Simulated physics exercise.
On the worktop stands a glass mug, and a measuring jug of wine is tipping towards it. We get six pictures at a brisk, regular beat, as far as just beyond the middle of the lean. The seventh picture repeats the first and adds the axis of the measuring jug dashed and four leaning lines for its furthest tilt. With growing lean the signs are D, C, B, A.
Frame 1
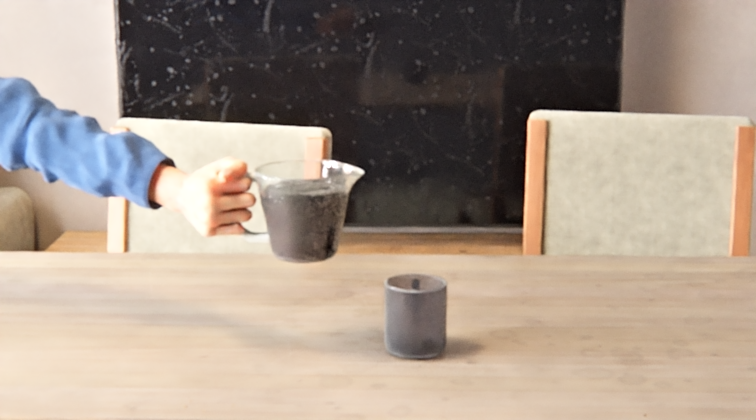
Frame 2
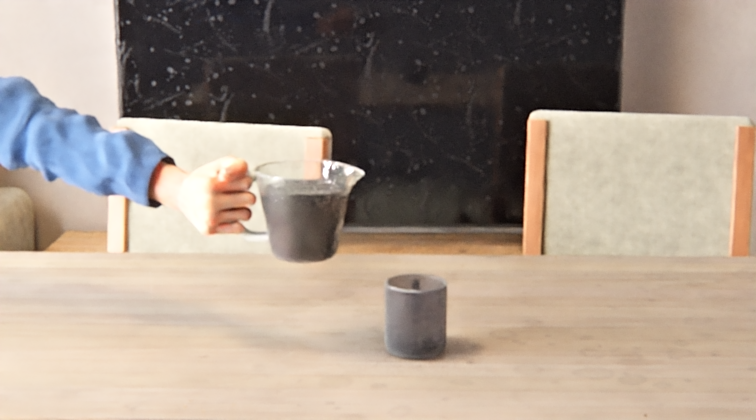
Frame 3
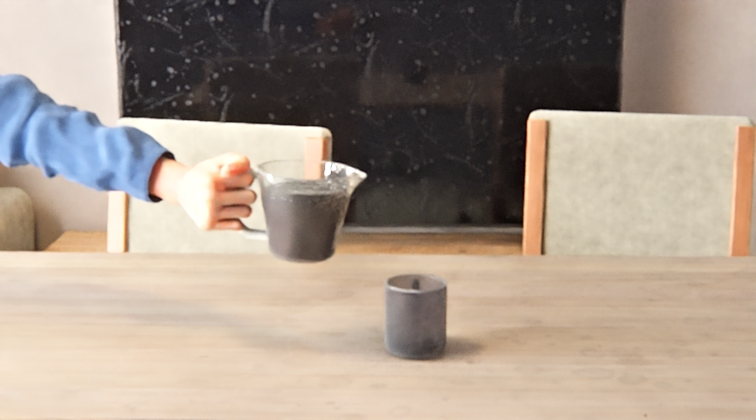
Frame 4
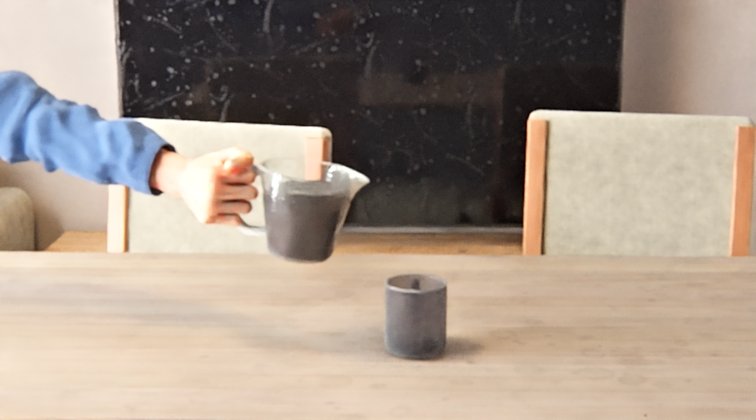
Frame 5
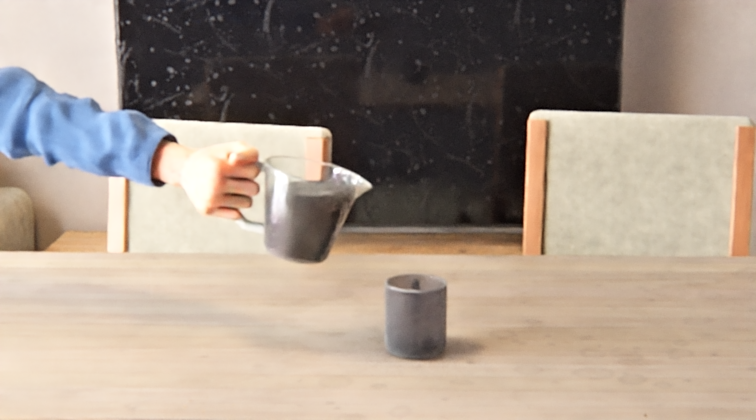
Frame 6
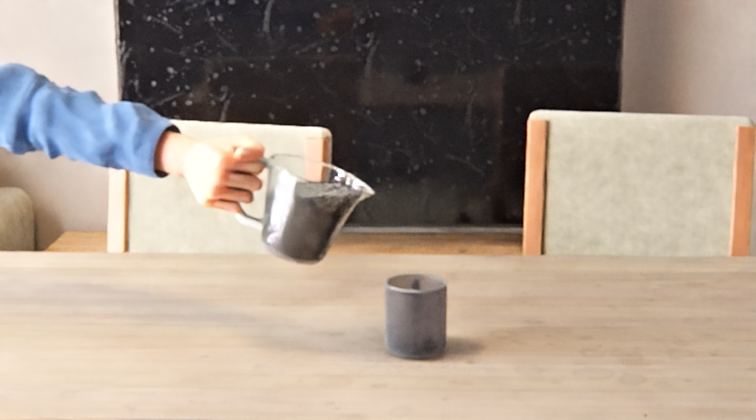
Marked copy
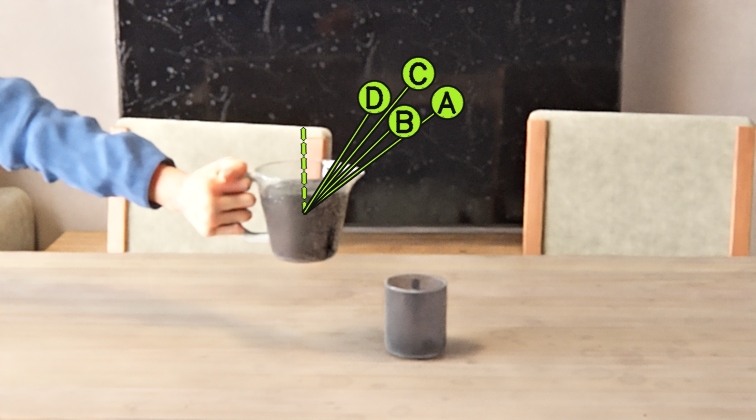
A hand in a blue sleeve held a clear measuring jug of dark liquid above a table, then slowly tilted it a little to the right, near a small dark mug, without anything pouring out.
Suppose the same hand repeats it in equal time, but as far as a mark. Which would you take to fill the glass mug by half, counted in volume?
The answer is tilt B.
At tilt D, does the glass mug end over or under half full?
Under half.
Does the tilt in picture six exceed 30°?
No.
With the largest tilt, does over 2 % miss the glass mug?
No, it does not.
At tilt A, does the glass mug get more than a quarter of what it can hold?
Yes.
On the marked copy, A at (434, 113); B at (389, 130); C at (408, 86); D at (368, 113).
If A is chosen, the glass mug ends with about 69 % of what it can hold.
If B is chosen, the glass mug ends with about 51 % of what it can hold.
If C is chosen, the glass mug ends with about 34 % of what it can hold.
If D is chosen, the glass mug ends with about 20 % of what it can hold.
